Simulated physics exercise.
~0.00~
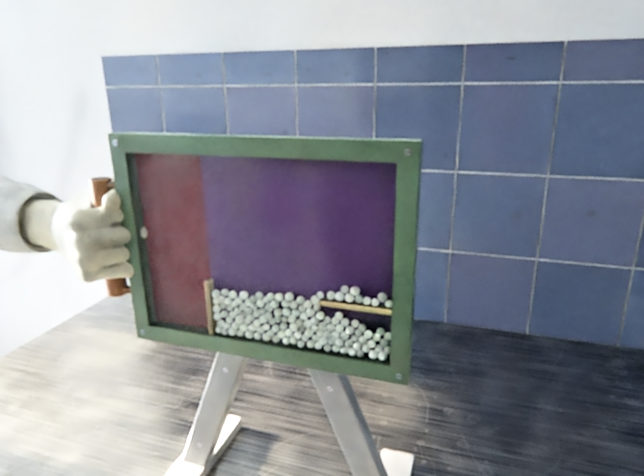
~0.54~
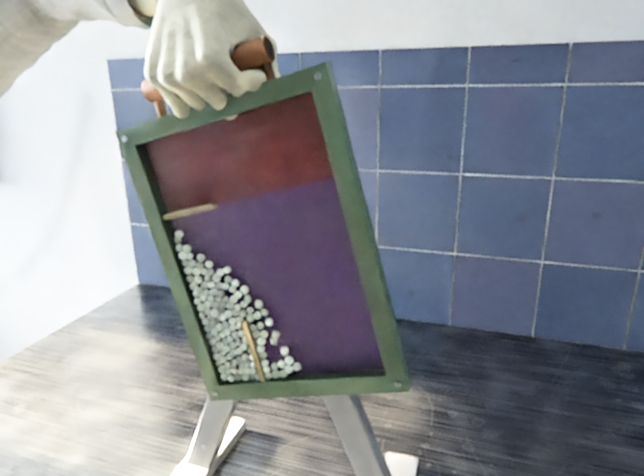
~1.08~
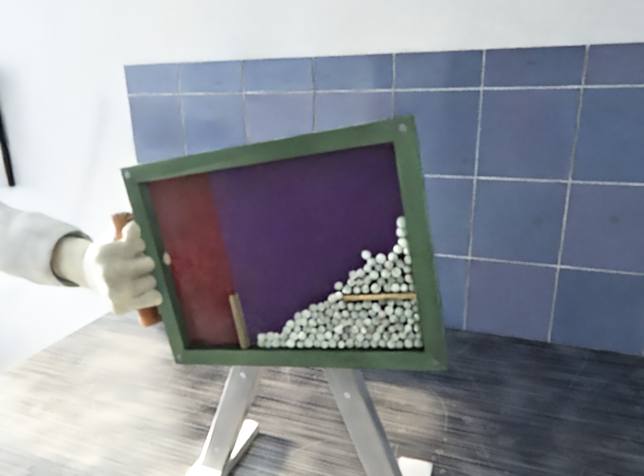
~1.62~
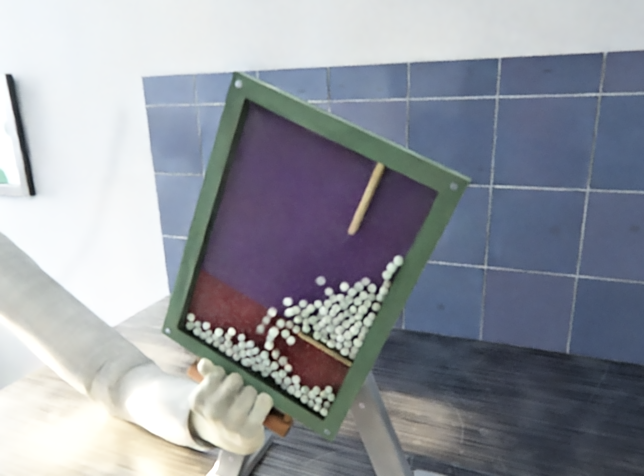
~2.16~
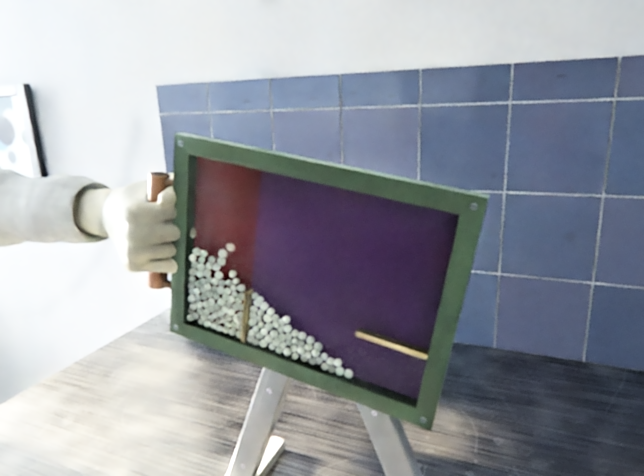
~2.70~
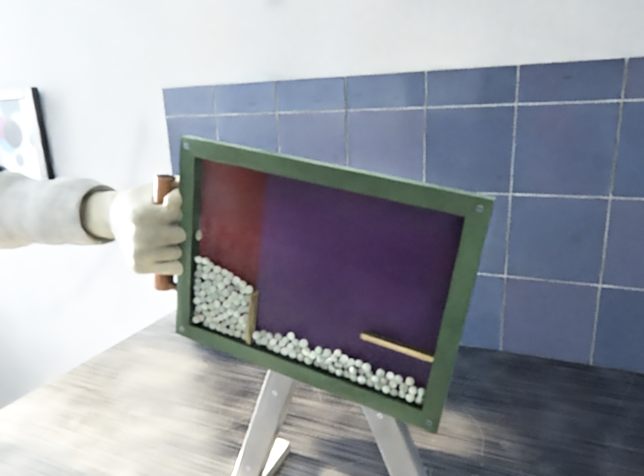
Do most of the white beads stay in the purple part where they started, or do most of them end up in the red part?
Most of them end up in the red part, heaped behind the short divider. The rest lie in a thin layer along the bottom of the purple part.
